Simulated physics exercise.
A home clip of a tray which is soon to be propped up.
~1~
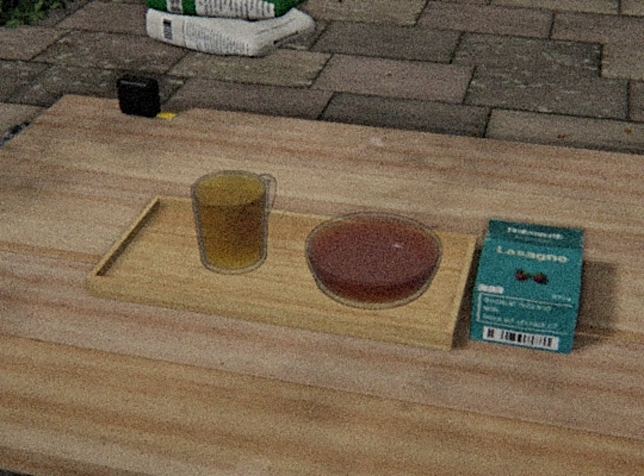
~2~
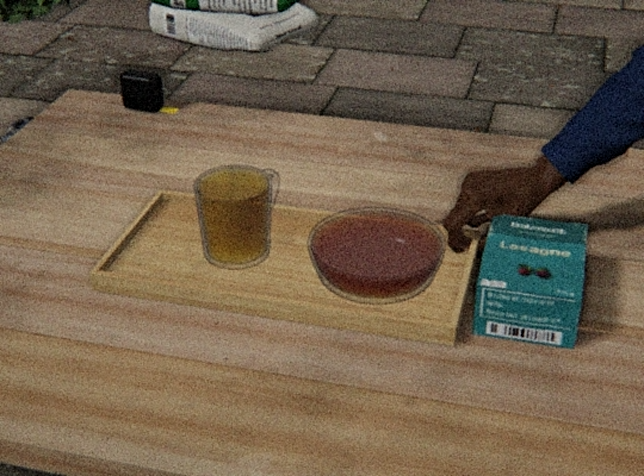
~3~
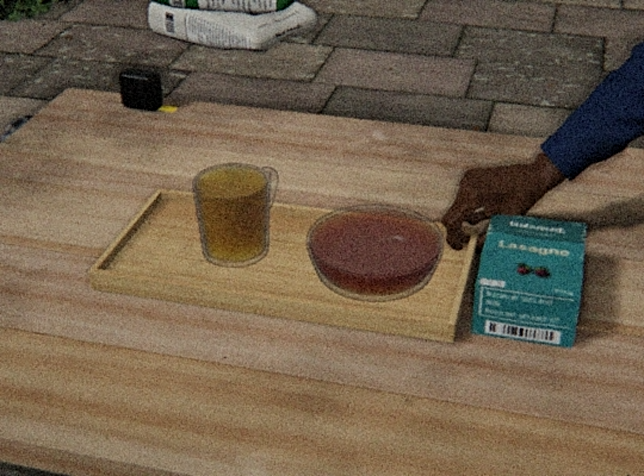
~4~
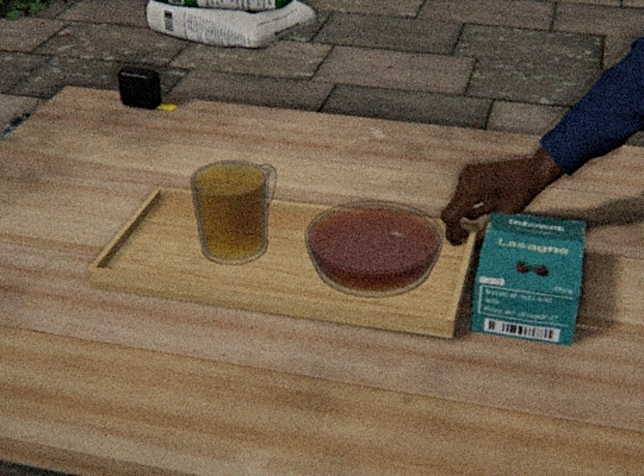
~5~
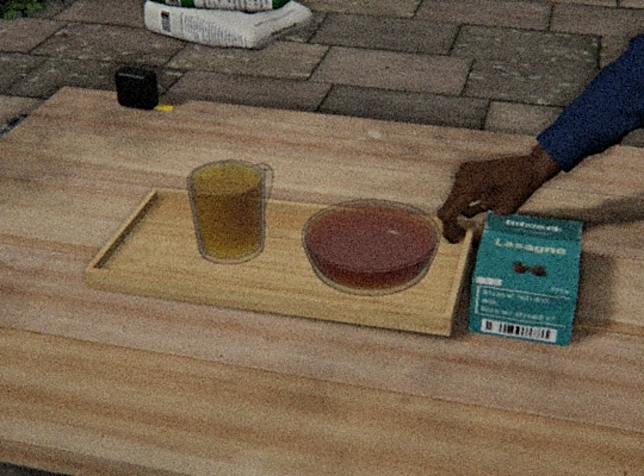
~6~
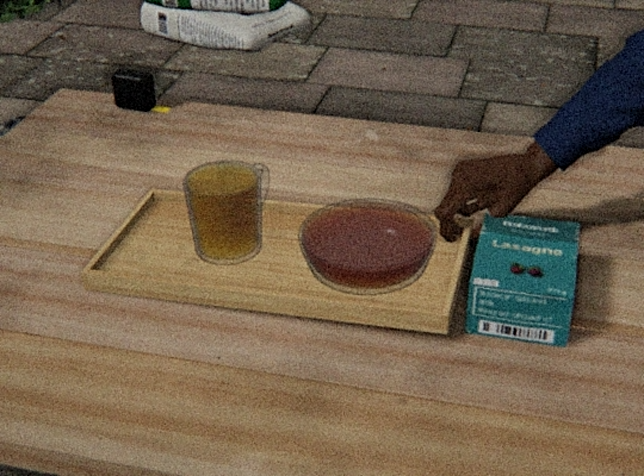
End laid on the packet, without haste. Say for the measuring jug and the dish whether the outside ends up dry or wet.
Measuring jug: Watch it tip some out. Dish: Watch it tip some out.
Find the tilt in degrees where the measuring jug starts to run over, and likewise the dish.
I'd reckon around 6° for the first and around 6° after that.
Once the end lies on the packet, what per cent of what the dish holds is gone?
About 28%.
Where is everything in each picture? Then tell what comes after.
In the first picture, the tray lies flat; measuring jug (231, 221) nearly full; dish (374, 259) nearly full; packet (522, 323).
The second picture shows a hand takes the end of the tray; measuring jug nearly full, surface at (233, 185); dish nearly full, surface at (377, 244).
In the third picture, the end has come up a little; measuring jug (233, 214) nearly full; dish (375, 251) nearly full.
The fourth picture shows slope near 1°; measuring jug nearly full, surface at (230, 180); dish nearly full, surface at (374, 238); packet (523, 315).
The fifth picture shows the tray slopes by about 1°; measuring jug (229, 211) nearly full; dish (370, 246) nearly full.
In the sixth picture, the end is rising; measuring jug nearly full, surface at (223, 180); dish nearly full, surface at (367, 236); packet (518, 316).
Soon after, the tray slopes by about 6°; measuring jug, some has gone over its rim; dish, some has gone over its rim.
Later, the tray slopes by about 11°; measuring jug, some has gone over its rim; dish, some has gone over its rim.
In the end, the tray slopes by about 10°, resting on the packet; measuring jug, some has gone over its rim; dish, some has gone over its rim.
